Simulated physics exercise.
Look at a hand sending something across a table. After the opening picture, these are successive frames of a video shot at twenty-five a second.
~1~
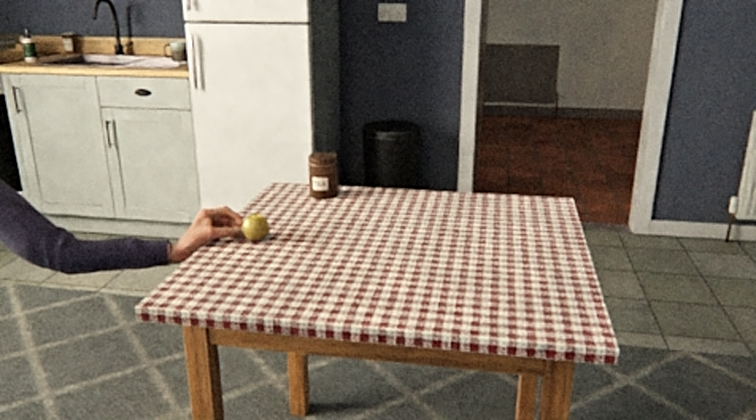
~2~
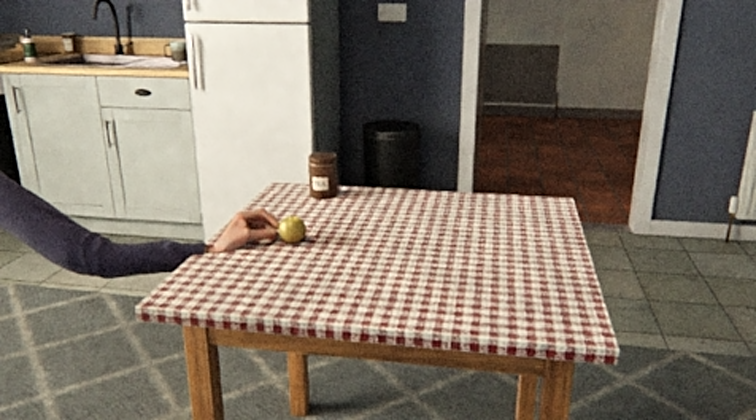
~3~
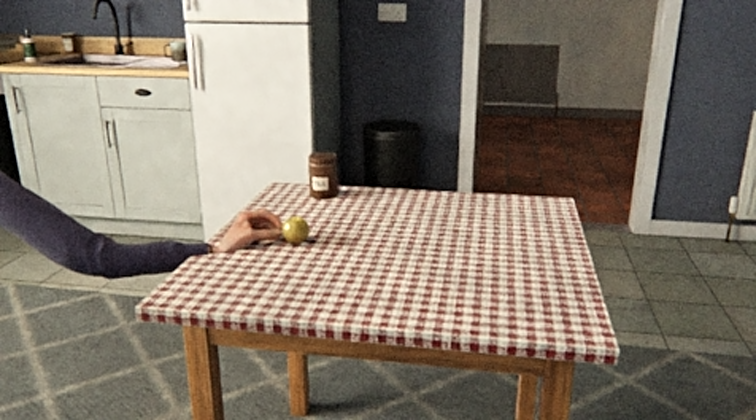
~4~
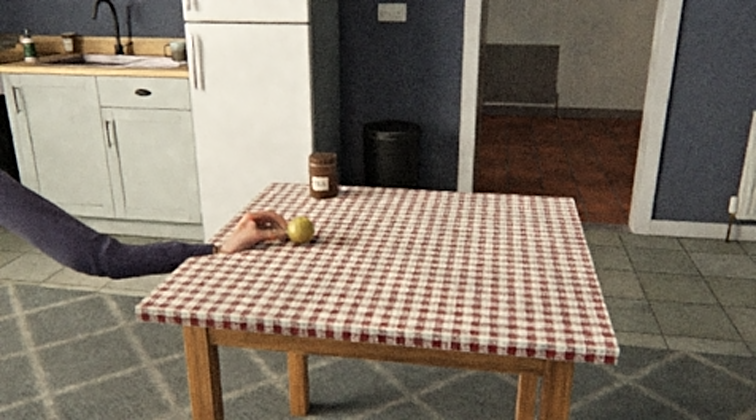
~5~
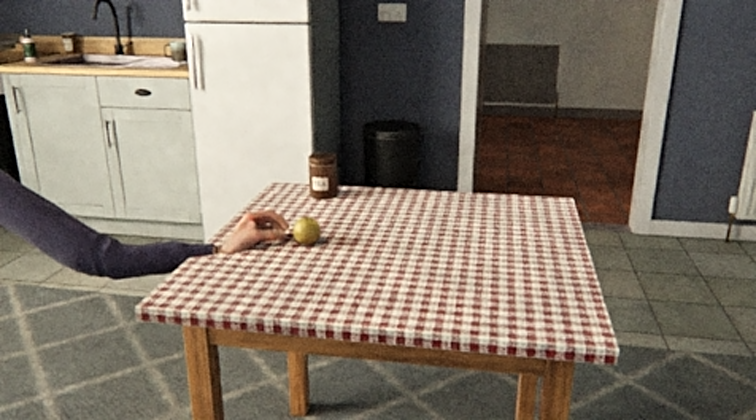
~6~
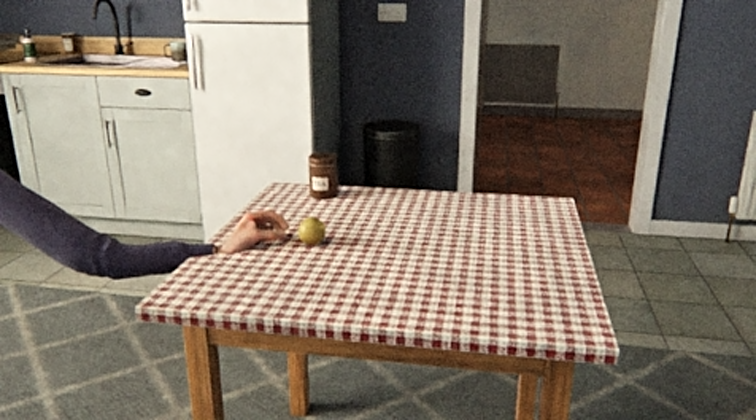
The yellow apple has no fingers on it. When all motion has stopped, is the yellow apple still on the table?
Yes, doesn't come down.
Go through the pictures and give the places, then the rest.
In the first frame, under the hand; yellow apple (256, 227).
In the second frame, under the hand; yellow apple (292, 230).
In the third frame, under the hand; yellow apple (296, 230).
In the fourth frame, yellow apple (301, 230).
In the fifth frame, yellow apple (307, 231).
In the sixth frame, yellow apple (312, 231) moved a little.
Then, 0.10 s later than the last frame, yellow apple moved about its own width near (324, 232).
Then, 0.20 s later than the last frame, yellow apple moved about its own width near (334, 233).
Then, 0.40 s later than the last frame, yellow apple moved well along near (346, 233).
When it is over, moved from the start, yellow apple. End places, in pixels of the last picture, yellow apple near (351, 234).
